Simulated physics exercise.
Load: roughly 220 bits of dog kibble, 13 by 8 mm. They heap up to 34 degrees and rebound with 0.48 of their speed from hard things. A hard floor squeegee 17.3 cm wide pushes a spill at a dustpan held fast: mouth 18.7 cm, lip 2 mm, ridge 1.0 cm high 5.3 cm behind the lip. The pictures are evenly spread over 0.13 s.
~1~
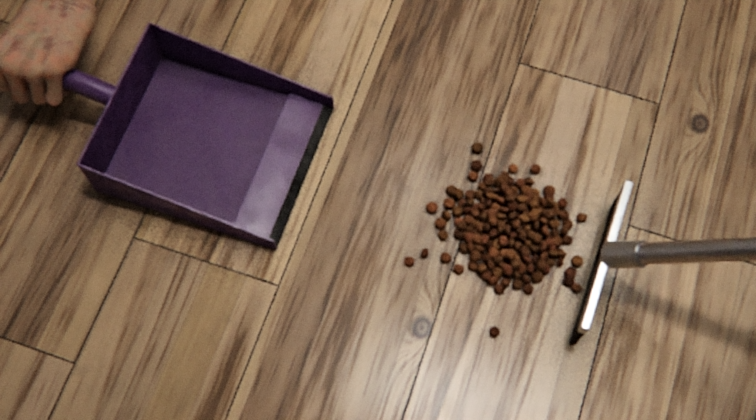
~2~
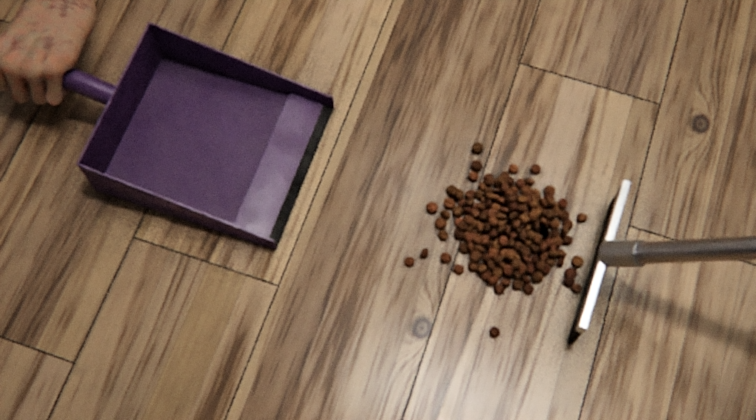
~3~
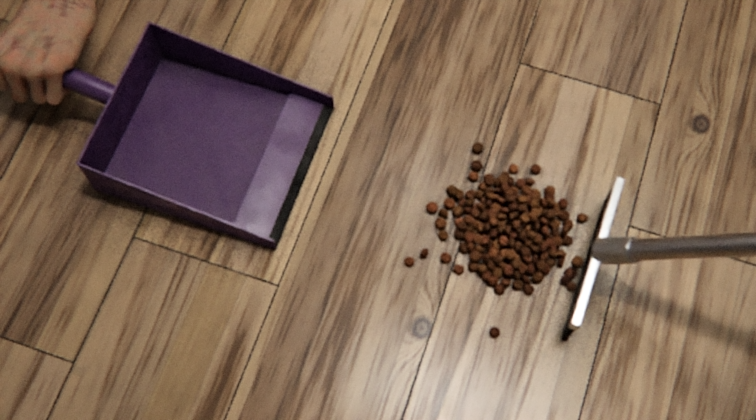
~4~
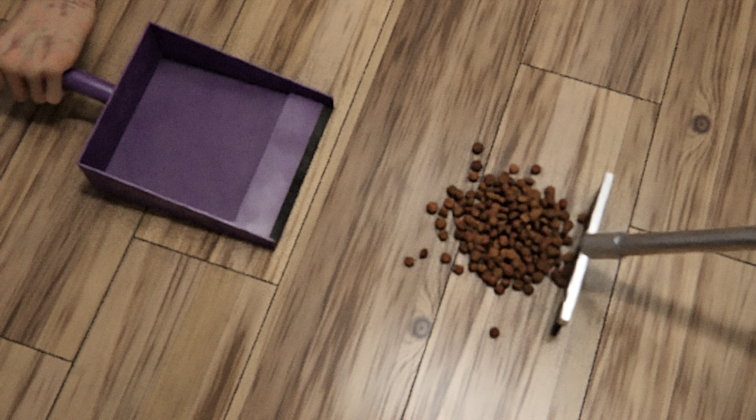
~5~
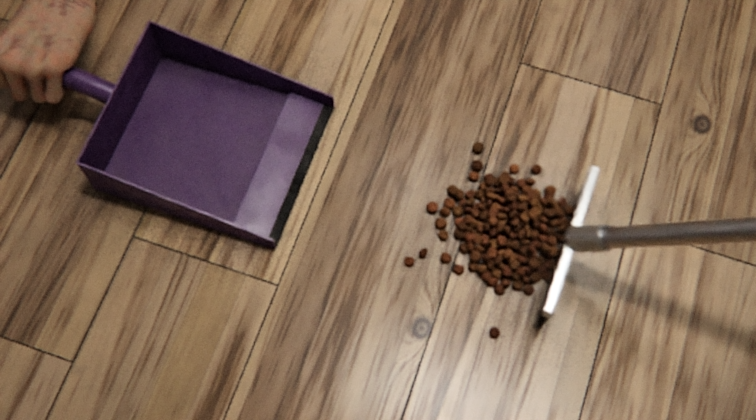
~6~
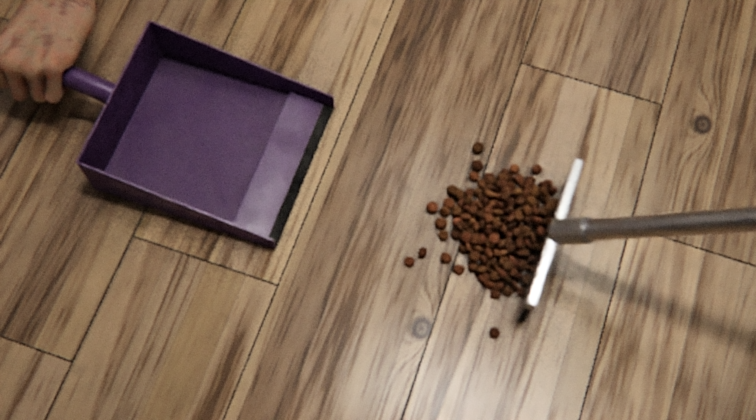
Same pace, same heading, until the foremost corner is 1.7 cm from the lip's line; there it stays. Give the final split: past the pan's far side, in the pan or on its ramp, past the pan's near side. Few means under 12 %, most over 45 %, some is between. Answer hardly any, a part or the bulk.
Past the pan's far side: A part; in the pan or on its ramp: The bulk; past the pan's near side: Hardly any.
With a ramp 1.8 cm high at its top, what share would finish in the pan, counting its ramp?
In that case some 45 per cent.
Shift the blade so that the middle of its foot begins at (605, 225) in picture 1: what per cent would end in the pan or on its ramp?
About 35 per cent.
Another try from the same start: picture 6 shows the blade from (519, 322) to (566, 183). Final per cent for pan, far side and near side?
Pan 40, far 10, near 10.
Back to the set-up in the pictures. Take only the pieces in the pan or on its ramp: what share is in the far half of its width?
About 70 per cent.
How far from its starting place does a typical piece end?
Roughly 26 cm.
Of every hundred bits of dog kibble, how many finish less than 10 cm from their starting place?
Some 5 per cent.
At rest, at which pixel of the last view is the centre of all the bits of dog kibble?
Near (307, 141).
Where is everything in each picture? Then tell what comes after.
Blade from (584, 328) to (626, 189), moved 0.0 cm, 0 of the pieces shifted so far; middle of the pieces at (509, 229); pan at (201, 143), in the first picture.
Blade from (581, 328) to (624, 188), moved 0.3 cm, 0 of the pieces shifted so far; middle of the pieces at (509, 230), in the second picture.
Blade from (574, 325) to (617, 185), moved 1.0 cm, 3 of the pieces shifted so far; middle of the pieces at (509, 230), in the third picture.
Blade from (563, 320) to (607, 181), moved 2.2 cm, 7 of the pieces shifted so far; middle of the pieces at (509, 230), in the fourth picture.
Blade from (548, 312) to (592, 174), moved 4.0 cm, 38 of the pieces shifted so far; middle of the pieces at (508, 229), in the fifth picture.
Blade from (530, 304) to (576, 167), moved 5.9 cm, 163 of the pieces shifted so far; middle of the pieces at (504, 226); pan at (201, 142), in the sixth picture.
Then, 0.20 s after the last picture, middle of the blade 15 cm from the lip; 0 % over the lip, far side 10 %, near side 0 %.
Then, 0.33 s after the last picture, middle of the blade 6 cm from the lip; 5 % over the lip, far side 15 %, near side 0 %.
Then, 0.58 s after the last picture, middle of the blade 2 cm from the lip; 55 % over the lip, far side 20 %, near side 5 %.
In the end, far side 20 %, pan 55 %, near side 5 %, in front of the lip or behind the blade 25 %.
